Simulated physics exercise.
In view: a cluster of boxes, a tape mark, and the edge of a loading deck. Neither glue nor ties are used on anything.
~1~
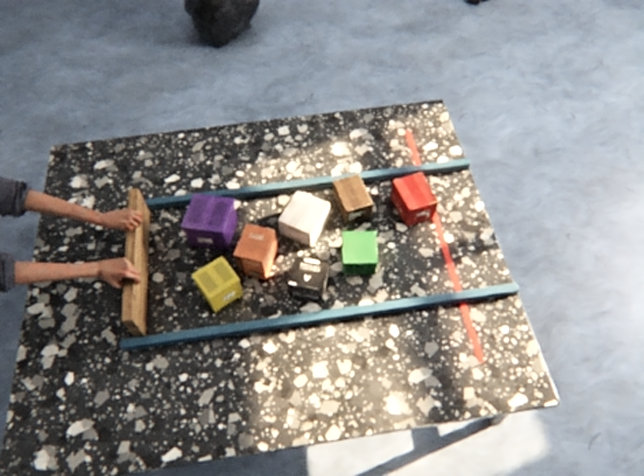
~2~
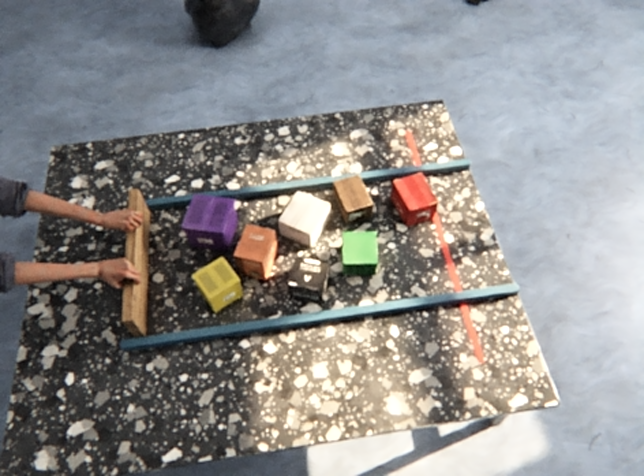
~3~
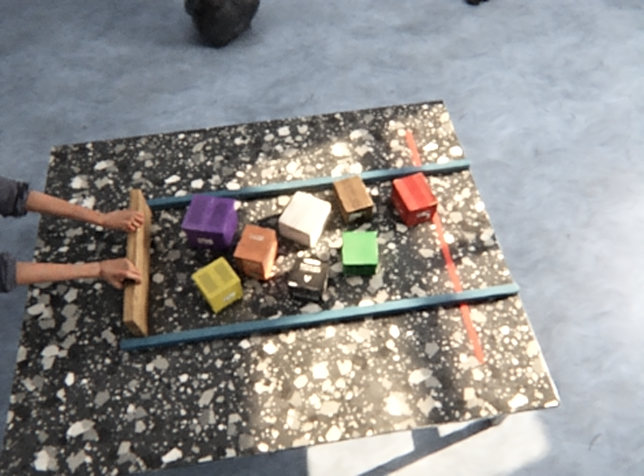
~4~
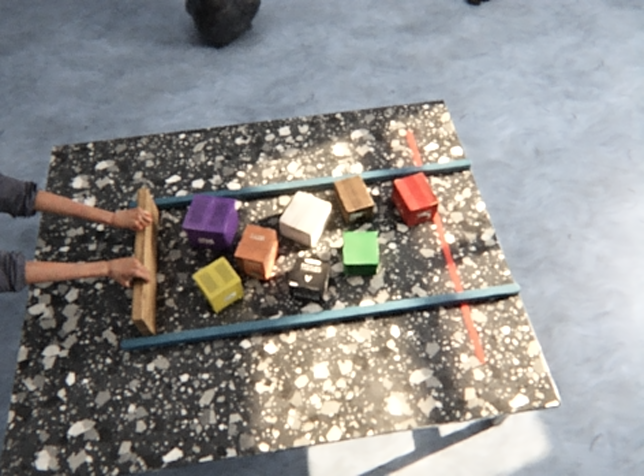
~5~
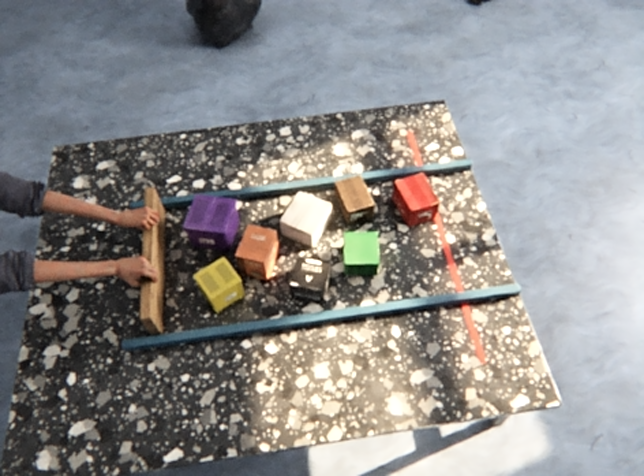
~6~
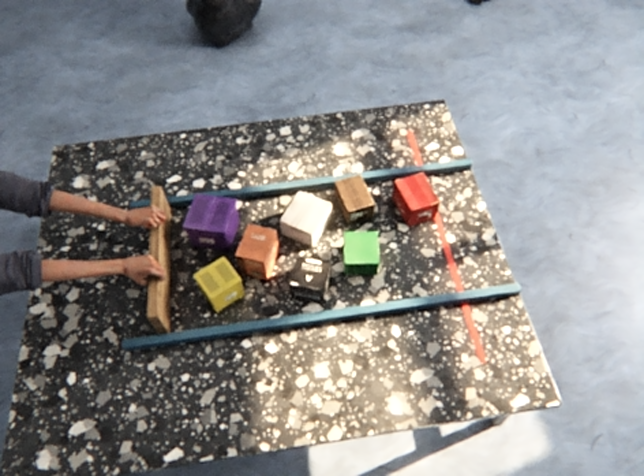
The footage shows two hands holding a wooden plank at the left of a speckled table, at first still, then sliding it slightly right toward a cluster of colourful boxes between two blue rails, while the boxes stay in place.
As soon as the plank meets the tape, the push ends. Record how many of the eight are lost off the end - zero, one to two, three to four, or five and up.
The tally of those that come down is above two and below five.
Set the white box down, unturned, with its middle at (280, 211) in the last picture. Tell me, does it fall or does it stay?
It goes off the edge.
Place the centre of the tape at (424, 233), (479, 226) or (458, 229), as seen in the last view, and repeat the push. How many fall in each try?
Going through each try, you'd get 3, 8 and 5.
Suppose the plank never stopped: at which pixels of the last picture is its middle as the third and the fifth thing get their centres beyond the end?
At (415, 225) for the third, at (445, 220) for the fifth.
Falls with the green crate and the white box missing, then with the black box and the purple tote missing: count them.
You'd count 2 the first time and 1 the second time.
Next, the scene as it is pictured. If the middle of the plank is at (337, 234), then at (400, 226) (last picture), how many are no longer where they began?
So far 8, and 8 at the second.
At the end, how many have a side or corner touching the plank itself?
My count gives 3.
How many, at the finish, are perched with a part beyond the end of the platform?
That adds up to 1.
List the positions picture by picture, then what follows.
In the first picture, red parcel (414, 199); brown parcel (352, 199); green crate (359, 253); plank (137, 260); tape (440, 231).
In the second picture, brown parcel (353, 199); yellow tote (219, 286).
In the third picture, green crate (359, 254); white box (305, 219).
In the fourth picture, red parcel (415, 200); plank (146, 260).
In the fifth picture, brown parcel (354, 200); orange box (258, 253).
In the sixth picture, red parcel (416, 200); brown parcel (354, 199); green crate (361, 253); plank (160, 258); tape (441, 231).
Early on, none off yet; red parcel at rest near (416, 200); brown parcel at rest near (354, 199); green crate at rest near (361, 253).
A while later, none off yet; red parcel travelled about its own width near (463, 196); brown parcel travelled well along near (429, 187); green crate travelled well along near (432, 237).
Finally, the number that fall off is three or four; lost, white box, green crate, brown parcel and red parcel.
